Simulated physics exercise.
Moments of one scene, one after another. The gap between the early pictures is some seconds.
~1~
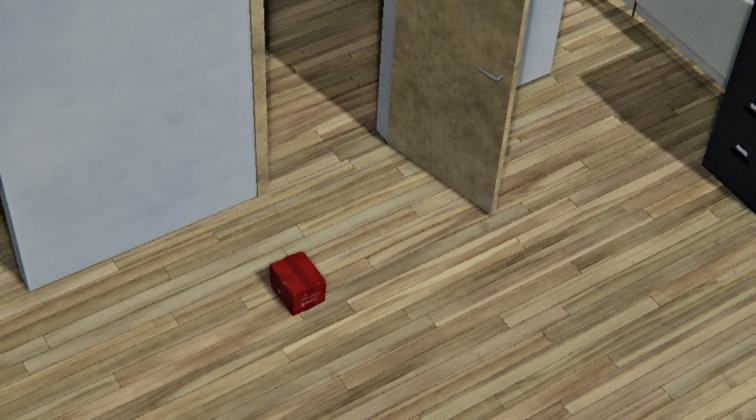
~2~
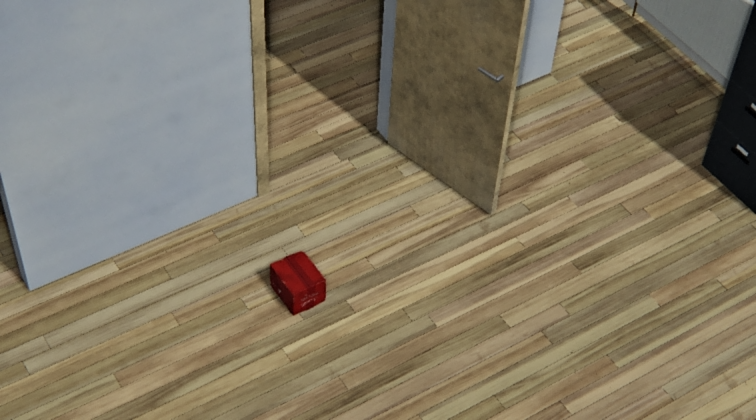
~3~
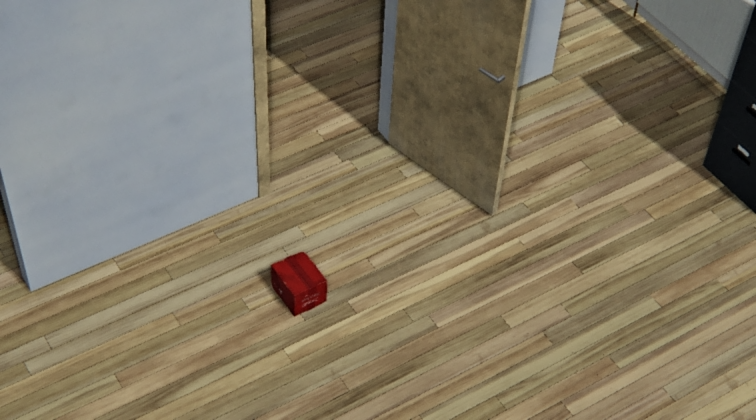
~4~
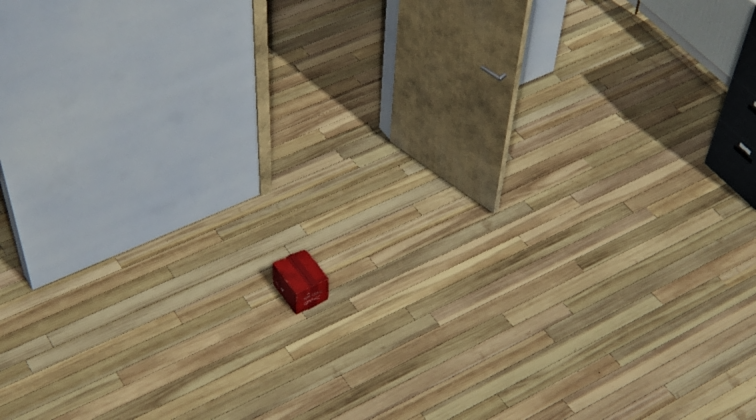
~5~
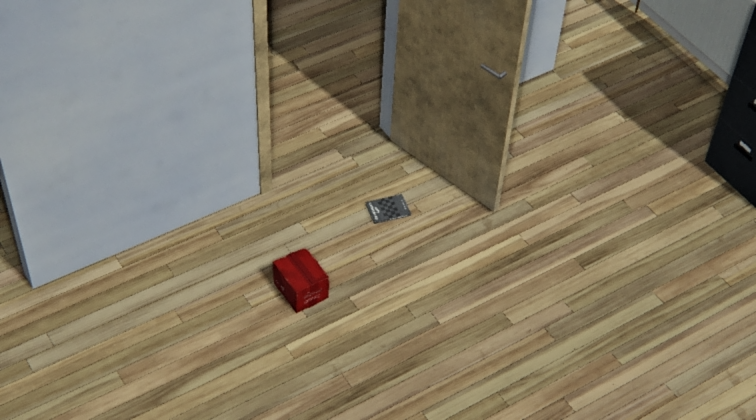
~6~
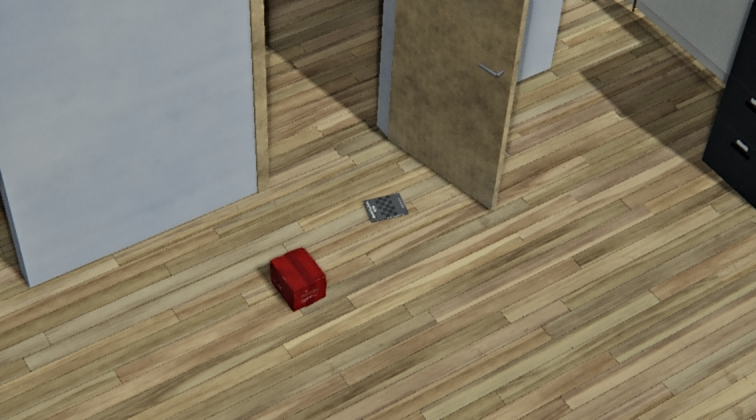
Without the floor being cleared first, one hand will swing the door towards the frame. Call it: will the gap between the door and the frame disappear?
Yes, the gap disappears.
Then, 0.50 s past the last view, door at 88°.
Then, 0.90 s past the last view, door at 59°.
Then, 1.20 s past the last view, door at 34°.
Then, 1.50 s past the last view, door at 10°.
Finally, door at 0°; both still in place. Final places as the last picture's camera would see them, grey book near (386, 208).
